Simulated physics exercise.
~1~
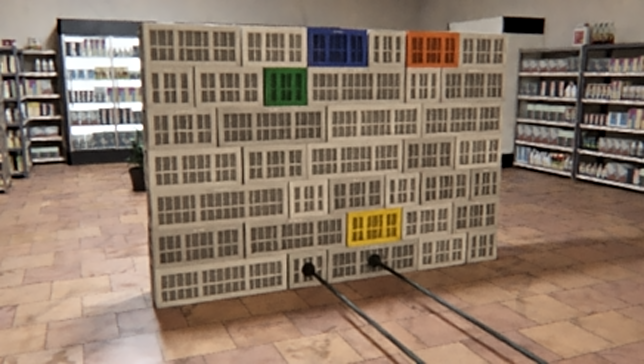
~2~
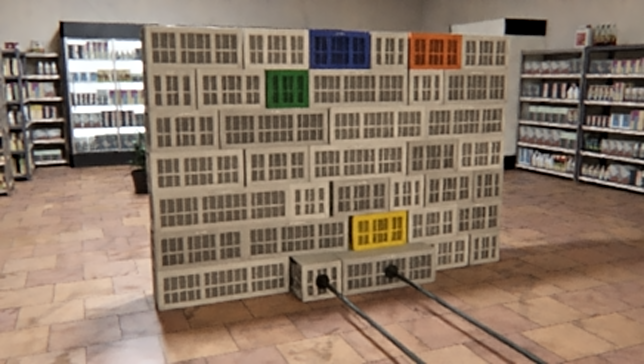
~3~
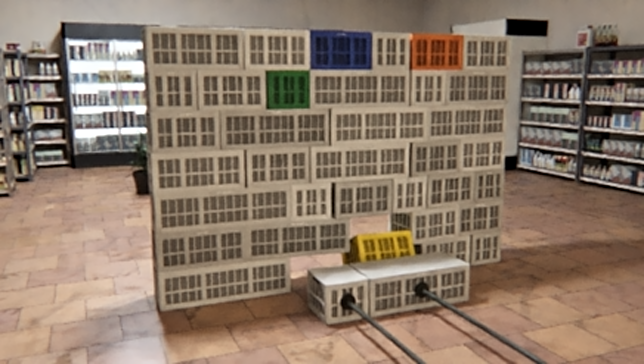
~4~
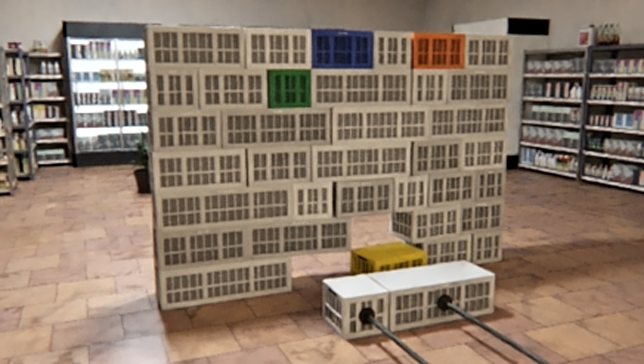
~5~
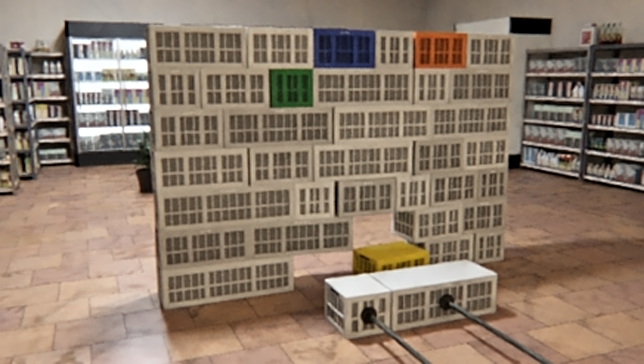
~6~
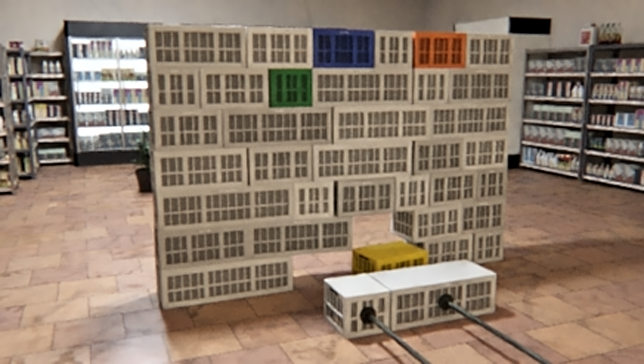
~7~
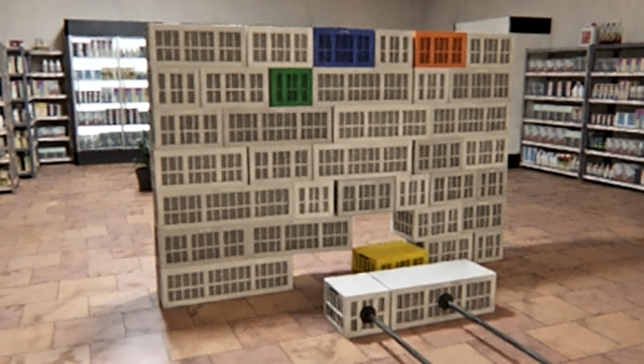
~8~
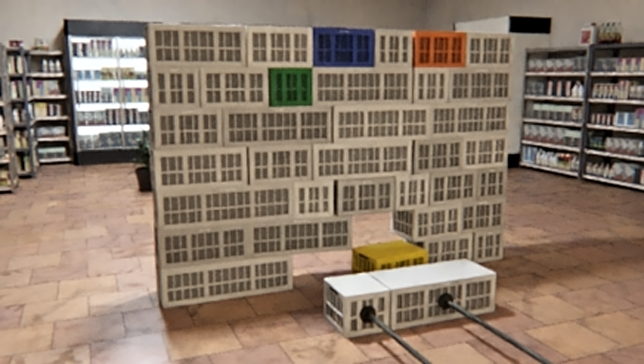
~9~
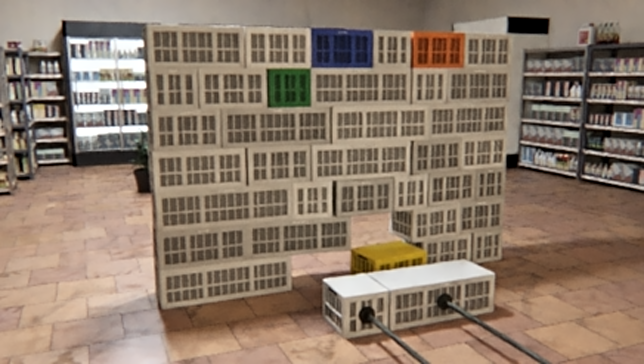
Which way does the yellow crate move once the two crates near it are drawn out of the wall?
It moves down, dropping out of its place in the wall and coming to rest just behind the two pulled crates.
